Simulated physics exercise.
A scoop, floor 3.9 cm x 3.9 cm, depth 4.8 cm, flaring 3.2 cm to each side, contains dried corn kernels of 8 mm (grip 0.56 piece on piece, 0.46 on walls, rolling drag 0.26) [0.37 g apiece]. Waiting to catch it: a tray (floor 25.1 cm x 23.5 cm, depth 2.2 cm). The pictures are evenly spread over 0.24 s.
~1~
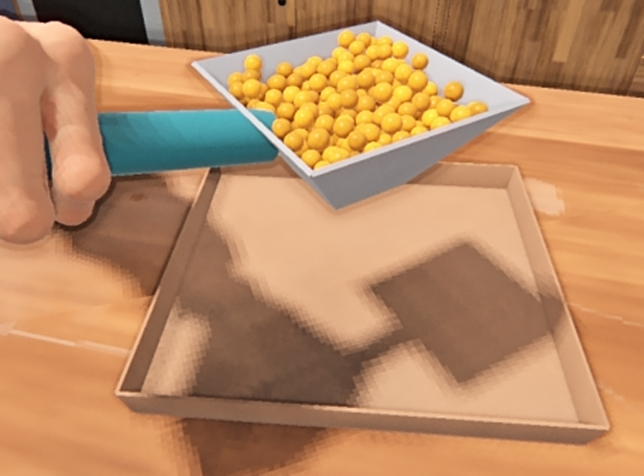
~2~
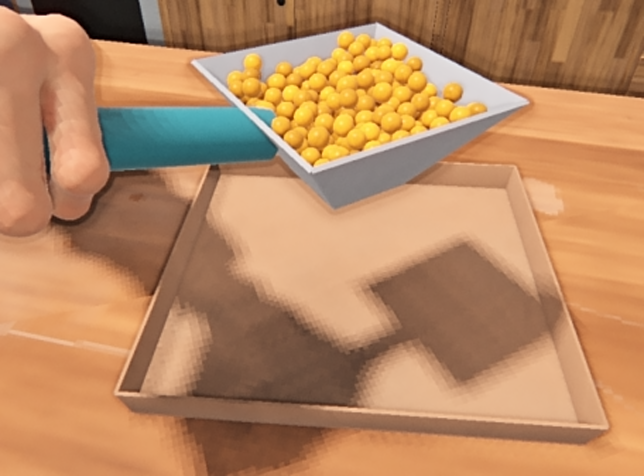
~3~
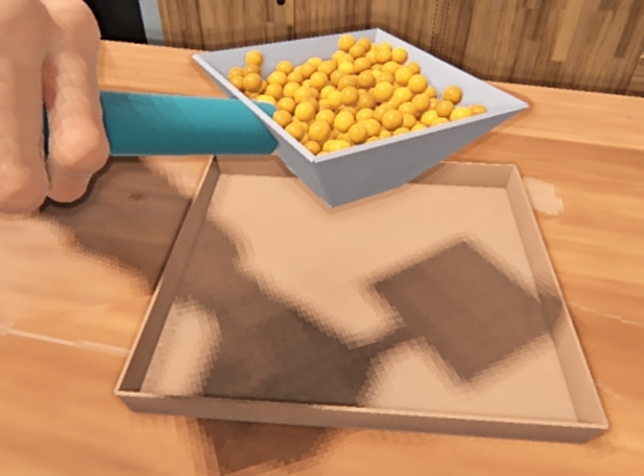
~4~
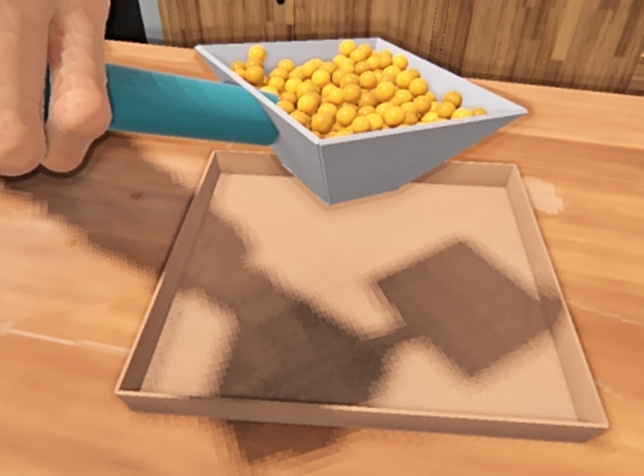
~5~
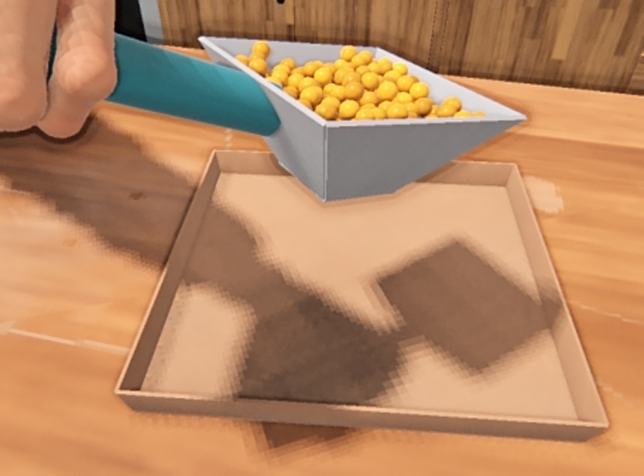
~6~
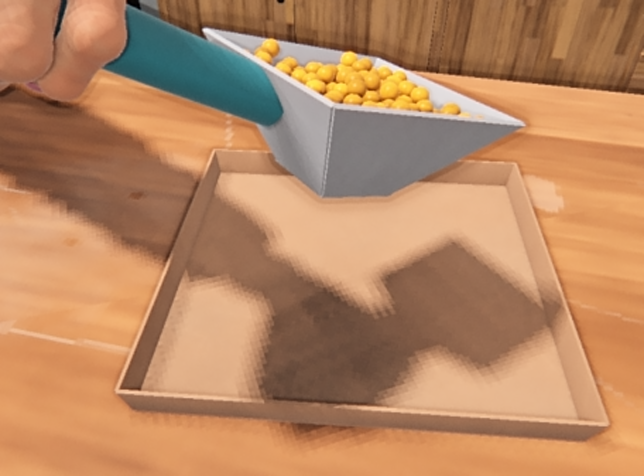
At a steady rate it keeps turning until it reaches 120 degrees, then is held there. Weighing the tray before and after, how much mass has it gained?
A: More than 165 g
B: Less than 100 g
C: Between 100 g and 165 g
Option C: Between 100 g and 165 g.
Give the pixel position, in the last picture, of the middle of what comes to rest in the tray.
Close to pixel (389, 272) of the final picture.
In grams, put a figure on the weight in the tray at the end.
Around 120 g.
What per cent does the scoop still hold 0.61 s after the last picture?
About 50 per cent.
Then, 0.33 s after the last picture, tilt 57 degrees; 0 g in the tray, scoop holds 100 %.
Then, 0.61 s after the last picture, tilt 88 degrees; 24 g in the tray, scoop holds 50 %.
Then, 0.87 s after the last picture, tilt 116 degrees; 119 g in the tray, scoop holds 0 %.
Then, 1.11 s after the last picture, tilt 120 degrees; 119 g in the tray, scoop holds 0 %.
In the end, 119 g in the tray, scoop holds 0 %.
